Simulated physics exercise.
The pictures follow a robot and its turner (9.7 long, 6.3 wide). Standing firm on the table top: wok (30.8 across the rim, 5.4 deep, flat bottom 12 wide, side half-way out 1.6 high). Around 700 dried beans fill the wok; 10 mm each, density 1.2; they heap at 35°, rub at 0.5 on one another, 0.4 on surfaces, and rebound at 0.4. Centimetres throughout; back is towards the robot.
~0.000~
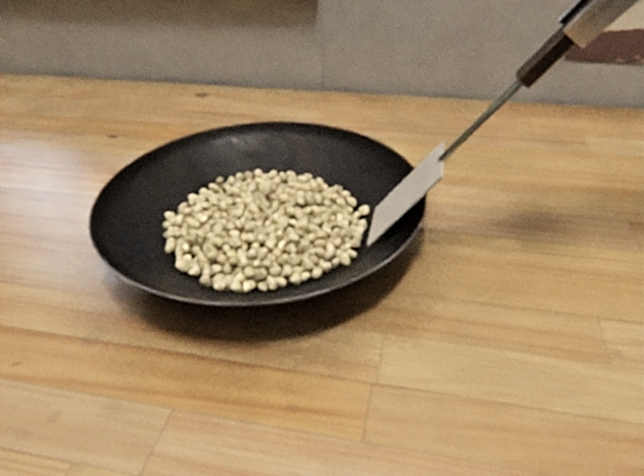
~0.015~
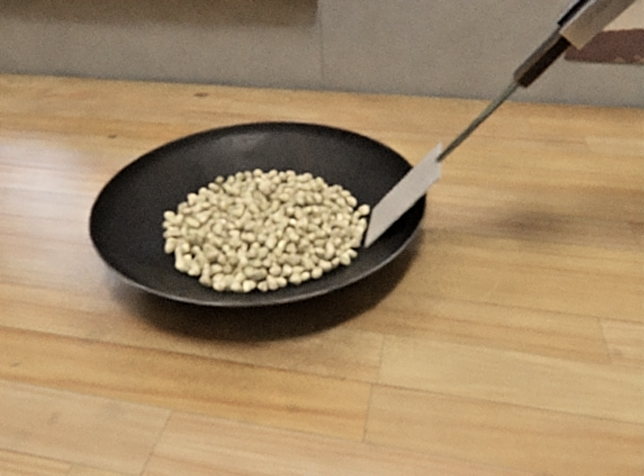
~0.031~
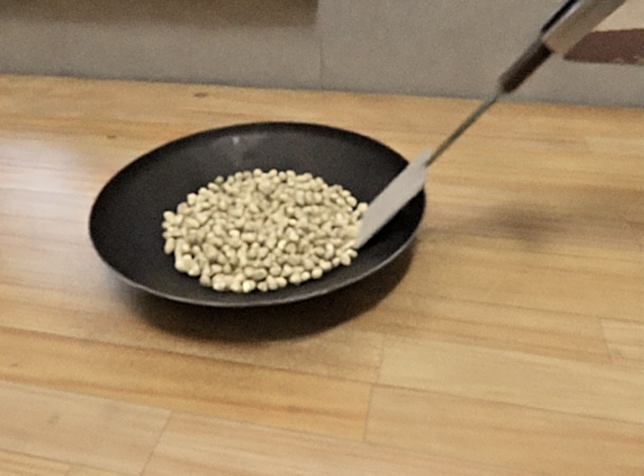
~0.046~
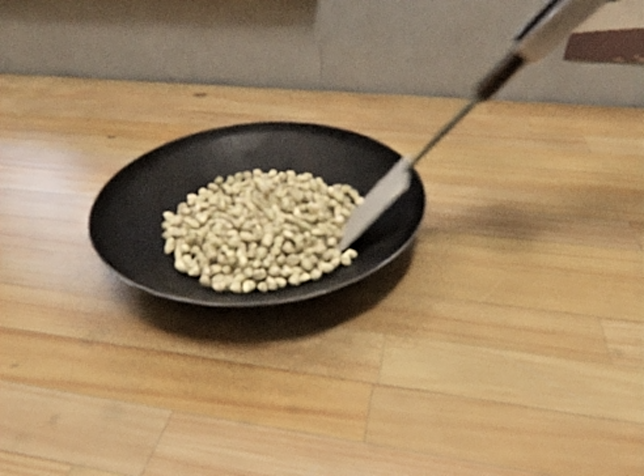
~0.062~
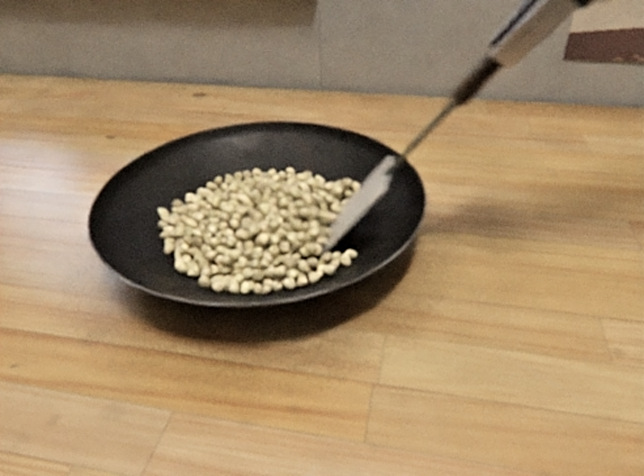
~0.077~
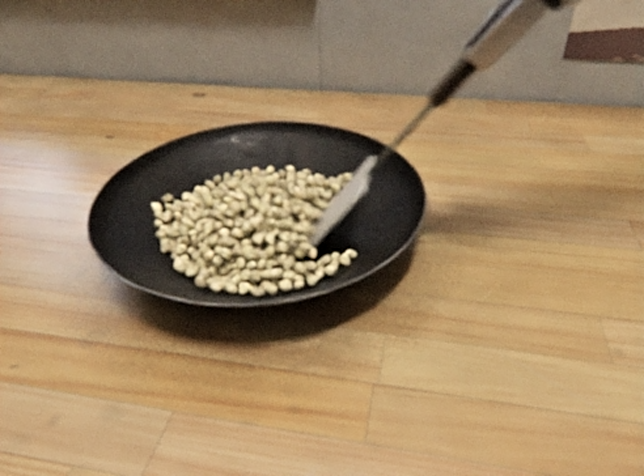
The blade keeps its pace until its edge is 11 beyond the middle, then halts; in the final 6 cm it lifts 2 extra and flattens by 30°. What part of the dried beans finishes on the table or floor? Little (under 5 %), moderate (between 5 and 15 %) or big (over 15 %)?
Answer: Big; over 15 % of the dried beans finish on the table or floor.
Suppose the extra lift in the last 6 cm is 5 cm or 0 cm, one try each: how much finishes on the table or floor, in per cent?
About 15 and 20 per cent.
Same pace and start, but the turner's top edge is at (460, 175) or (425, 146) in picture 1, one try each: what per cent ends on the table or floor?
About 25 and 25 per cent.
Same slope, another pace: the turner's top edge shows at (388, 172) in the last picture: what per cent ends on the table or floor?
About 20 per cent.
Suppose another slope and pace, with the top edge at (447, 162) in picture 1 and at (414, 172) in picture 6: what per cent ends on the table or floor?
About 5 per cent.
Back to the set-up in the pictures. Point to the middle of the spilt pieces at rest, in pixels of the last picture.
Near (31, 205).
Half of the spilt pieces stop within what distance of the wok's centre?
Roughly 28 cm.
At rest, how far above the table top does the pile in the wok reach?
Some 5.5 cm.
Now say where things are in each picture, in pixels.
In the first frame, turner top edge at (443, 158), sloping 54°; upper third of the load around (263, 217), from x 165 to 365, top at y 175; 695 in the wok.
In the second frame, turner top edge at (440, 159), sloping 54°; upper third of the load around (263, 217), from x 165 to 365, top at y 175.
In the third frame, turner top edge at (427, 164), sloping 54°; upper third of the load around (263, 217), from x 165 to 365, top at y 175.
In the fourth frame, turner top edge at (408, 169), sloping 54°; upper third of the load around (267, 216), from x 165 to 360, top at y 175.
In the fifth frame, turner top edge at (388, 172), sloping 54°; upper third of the load around (264, 214), from x 165 to 360, top at y 170.
In the sixth frame, turner top edge at (369, 173), sloping 54°; upper third of the load around (258, 210), from x 160 to 360, top at y 170; 695 in the wok.
After 0.13 s, sloping 54°, highest piece 5 above the table; 695 in the wok.
After 0.18 s, sloping 48°, highest piece 5 above the table; 695 in the wok.
After 0.40 s, sloping 24°, highest piece 8 above the table; 550 in the wok, 107 on the table or floor, 38 on the blade or in flight.
After 1.45 s, sloping 24°, highest piece 6 above the table; 550 in the wok, 145 on the table or floor.
At rest, 550 in the wok, 145 on the table or floor. That is 21 % on the table or floor.
